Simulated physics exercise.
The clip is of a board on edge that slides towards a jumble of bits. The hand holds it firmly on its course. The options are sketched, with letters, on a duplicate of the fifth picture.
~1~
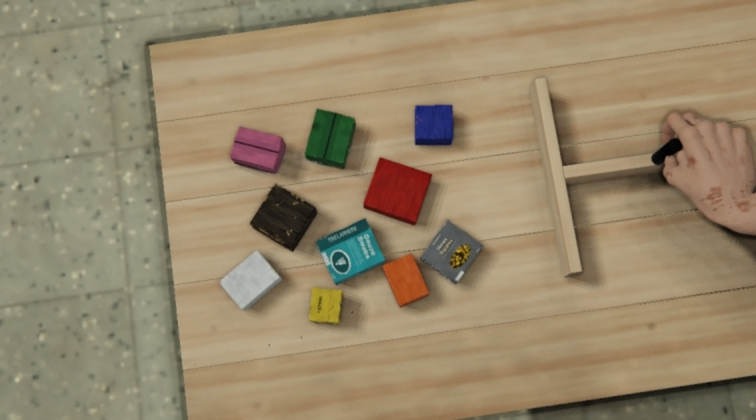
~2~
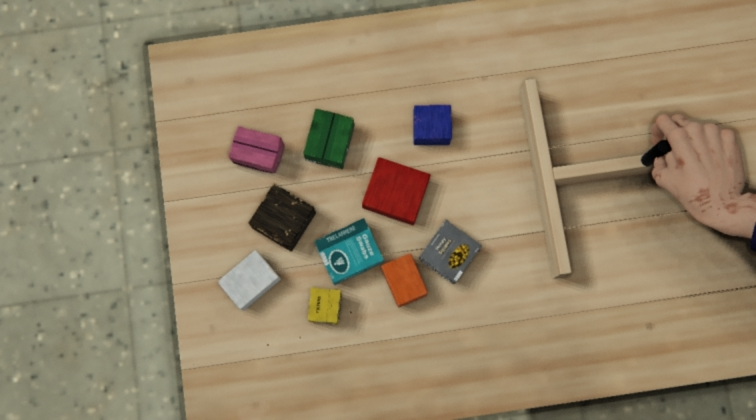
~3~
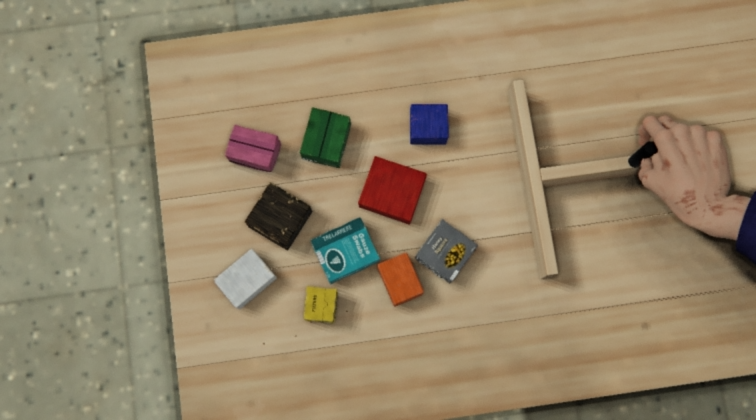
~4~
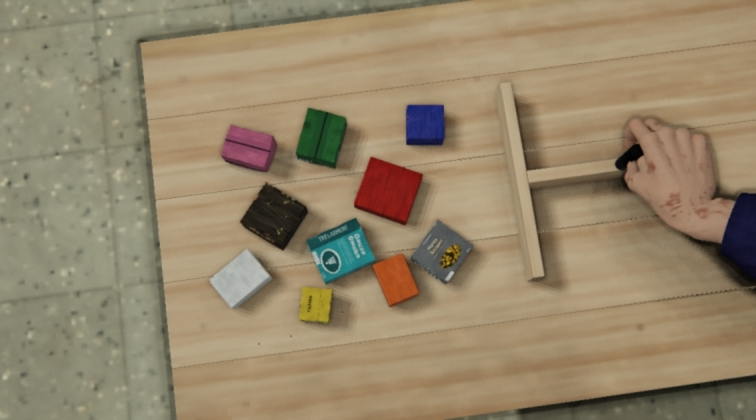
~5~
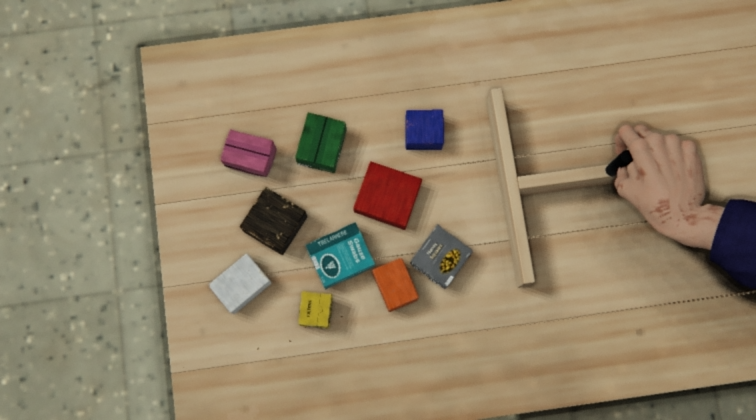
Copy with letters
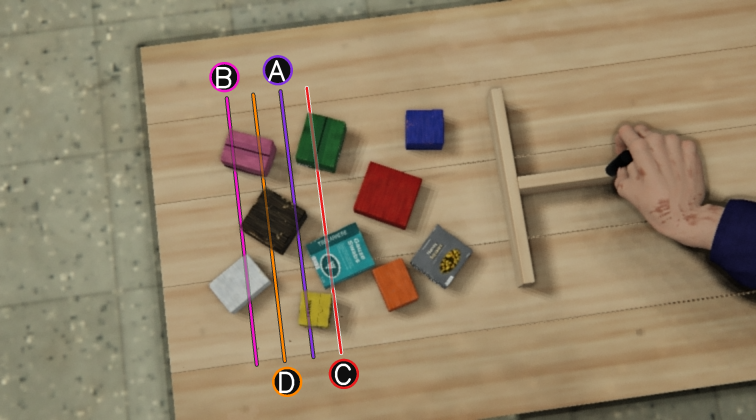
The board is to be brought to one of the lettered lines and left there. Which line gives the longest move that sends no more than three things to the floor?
No farther than B.
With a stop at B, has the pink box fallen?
Yes.
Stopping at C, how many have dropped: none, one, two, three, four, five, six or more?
In all, none.
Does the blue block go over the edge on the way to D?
By then, no.
On the copy, A at (296, 220); B at (241, 228); C at (323, 217); D at (269, 224).
On B. First, board (414, 197); orange block (366, 302); blue block (379, 138).
Then, board (317, 210); white block (201, 303); pink box (203, 166).
Finally, board (241, 220); pink box over the edge; black block over the edge; two fallen.
By contrast, A is within the limit but short; C is within the limit but short; D is within the limit but short.
